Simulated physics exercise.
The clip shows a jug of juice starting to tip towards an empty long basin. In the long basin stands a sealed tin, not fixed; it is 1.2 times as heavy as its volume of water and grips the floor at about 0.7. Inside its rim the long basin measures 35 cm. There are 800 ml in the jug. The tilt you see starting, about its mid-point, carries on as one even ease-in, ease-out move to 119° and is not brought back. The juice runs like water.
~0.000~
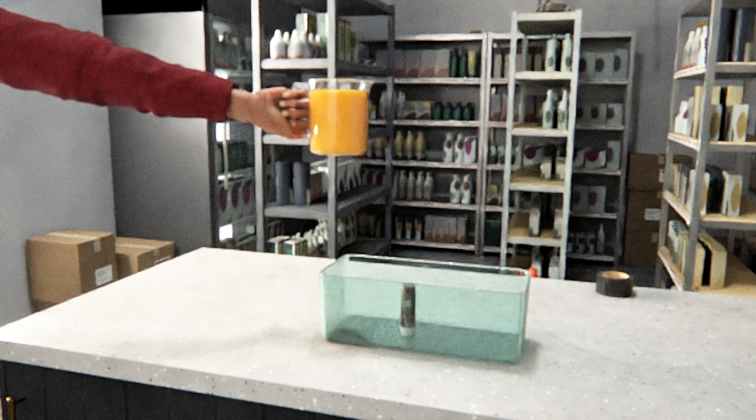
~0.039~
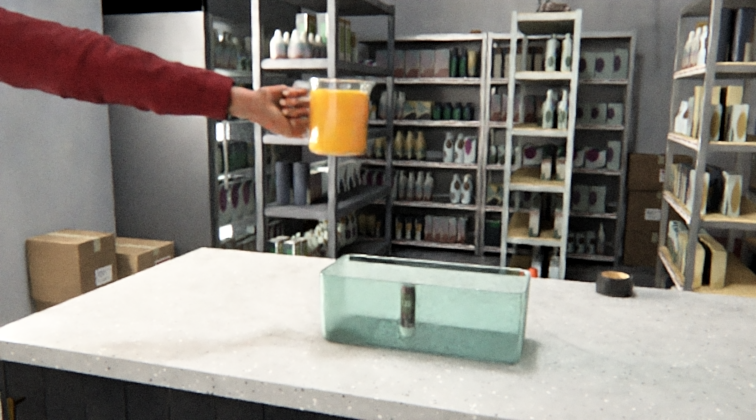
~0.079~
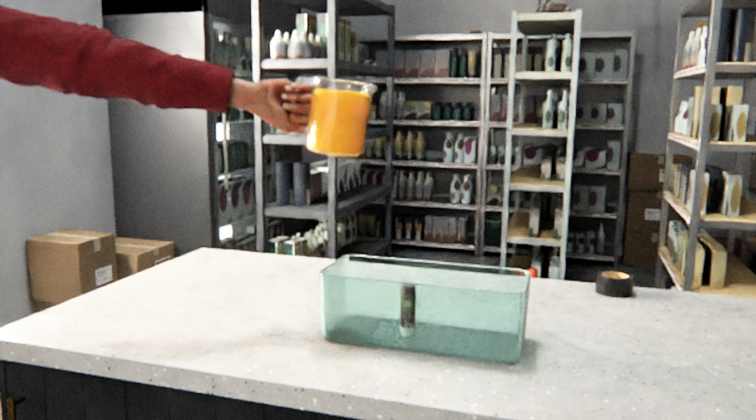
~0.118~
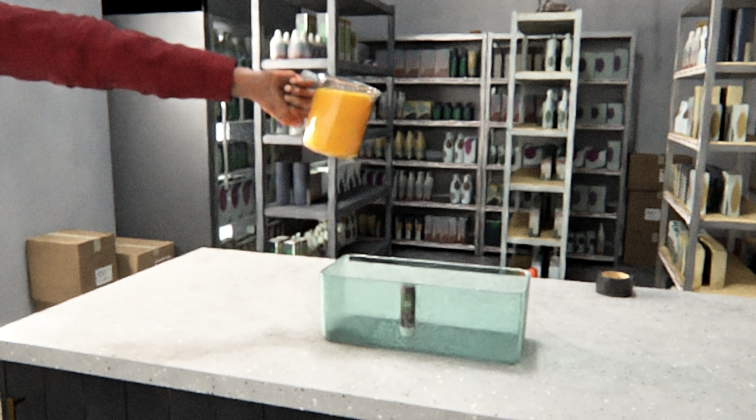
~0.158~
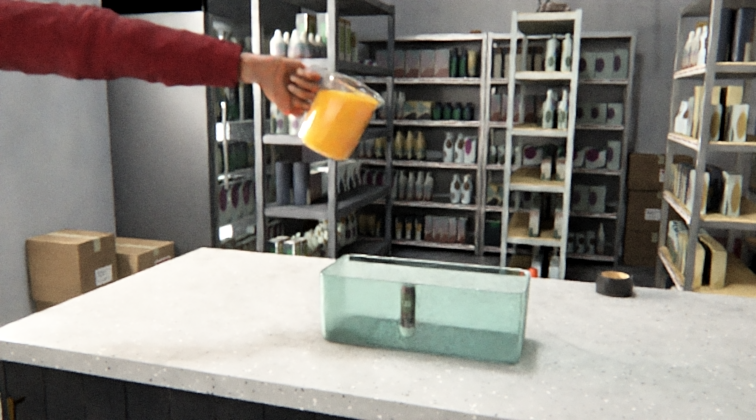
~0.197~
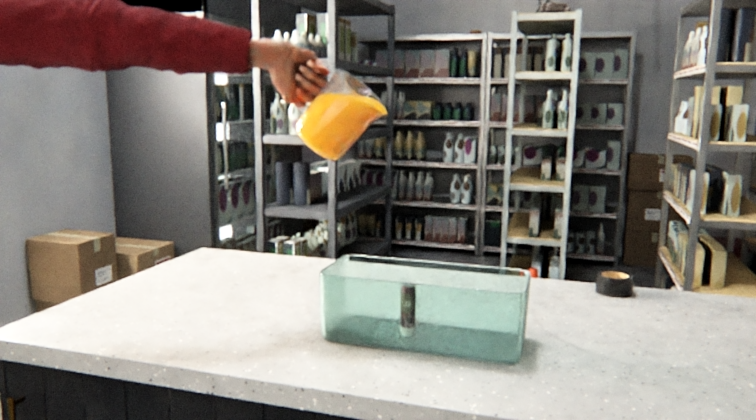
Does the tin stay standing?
It remains upright.
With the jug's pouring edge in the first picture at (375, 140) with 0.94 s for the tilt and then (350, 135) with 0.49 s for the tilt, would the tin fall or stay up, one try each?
First it falls; then it falls.
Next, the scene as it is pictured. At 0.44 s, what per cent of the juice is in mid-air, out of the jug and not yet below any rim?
Some 52 per cent.
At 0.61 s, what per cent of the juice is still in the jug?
Some 7 per cent.
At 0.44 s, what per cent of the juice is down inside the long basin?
Near 4 in a hundred.
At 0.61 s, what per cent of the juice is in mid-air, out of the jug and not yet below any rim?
Near 30 in a hundred.
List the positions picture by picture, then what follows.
In the first picture, it leans 0°; its right rim is at (373, 82); the juice meets the walls at (314, 92) and (368, 92); the long basin's rim runs from (332, 265) to (528, 283); the tin's top is at (409, 286).
In the second picture, it leans 2°; its right rim is at (374, 83); the juice meets the walls at (315, 91) and (368, 93).
In the third picture, it leans 8°; its right rim is at (377, 87); the juice meets the walls at (317, 89) and (370, 94).
In the fourth picture, it leans 16°; its right rim is at (381, 94); the juice meets the walls at (319, 96) and (373, 97).
In the fifth picture, it leans 28°; its right rim is at (385, 103); the juice meets the walls at (315, 106) and (380, 101).
In the sixth picture, it leans 41°; its right rim is at (386, 115); the juice meets the walls at (308, 112) and (381, 106); 1 per cent is over the edge.
After 0.44 s the tilt is 115° and 45 per cent is still to pour; the tin stands where it began.
After 0.61 s the tilt is 119° and 7 per cent is still to pour; the tin stands where it began.
After 0.79 s the tilt is 119° and 0 per cent is still to pour; the tin stands where it began.
After 0.99 s the tilt is 119° and 0 per cent is still to pour; the tin stands where it began.
In the end the tin stands where it began.
